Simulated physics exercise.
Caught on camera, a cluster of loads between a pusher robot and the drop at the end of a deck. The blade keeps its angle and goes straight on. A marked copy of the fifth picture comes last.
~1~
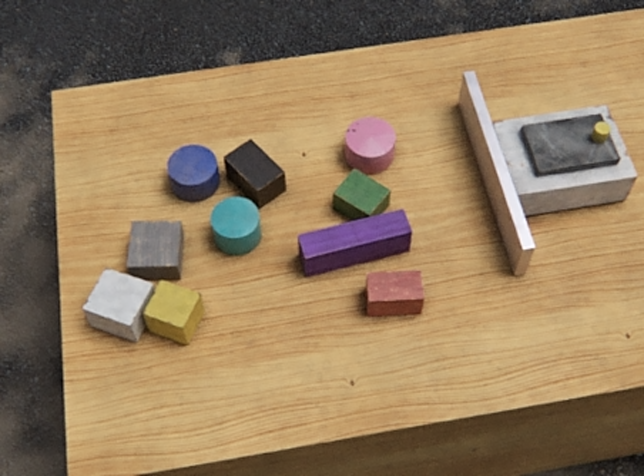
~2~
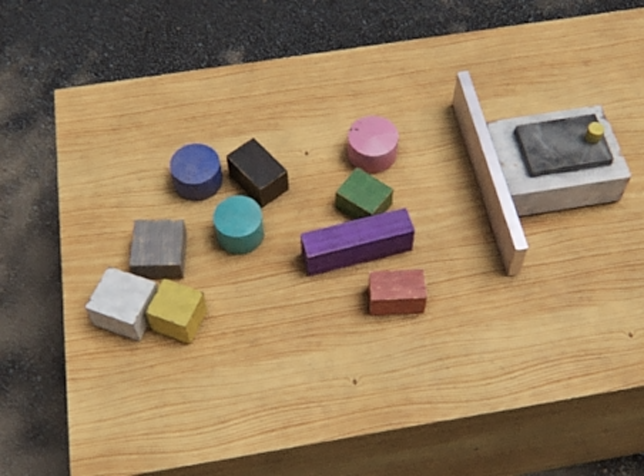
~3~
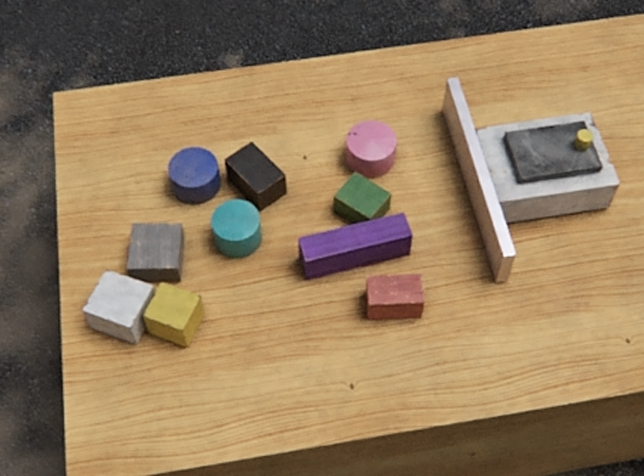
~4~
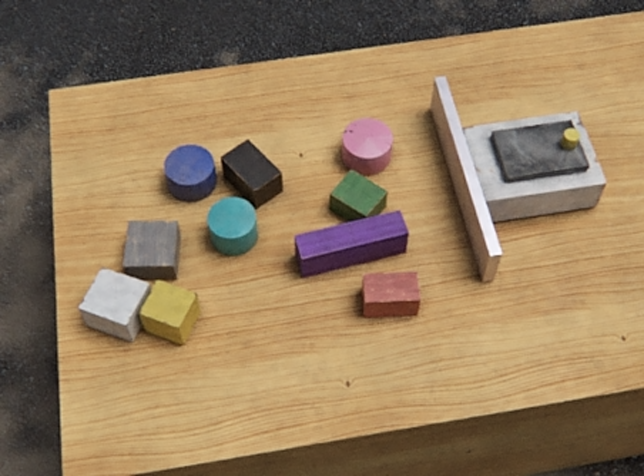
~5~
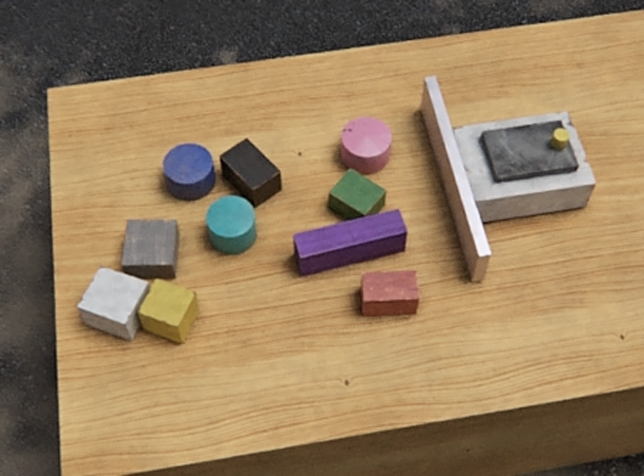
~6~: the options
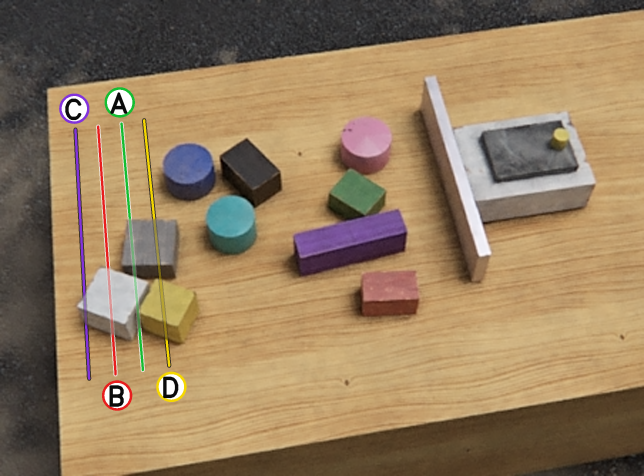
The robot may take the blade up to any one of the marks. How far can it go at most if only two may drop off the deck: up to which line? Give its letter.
No farther than A.
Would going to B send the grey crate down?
By then, yes.
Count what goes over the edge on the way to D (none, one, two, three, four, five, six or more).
In all, two.
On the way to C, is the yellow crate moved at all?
Yes.
On the marked copy, A at (131, 237); B at (106, 241); C at (82, 244); D at (156, 233).
Taking A. A third of the way, robot (409, 168); red crate (342, 316); pink canister (299, 155).
Two thirds of the way, robot (292, 184); grey crate (98, 244); blue canister (101, 188).
When it is over, robot (200, 198); blue canister over the edge; grey crate over the edge; two fallen.
As for the rest, B drops six; C drops seven; D is within the limit but short.
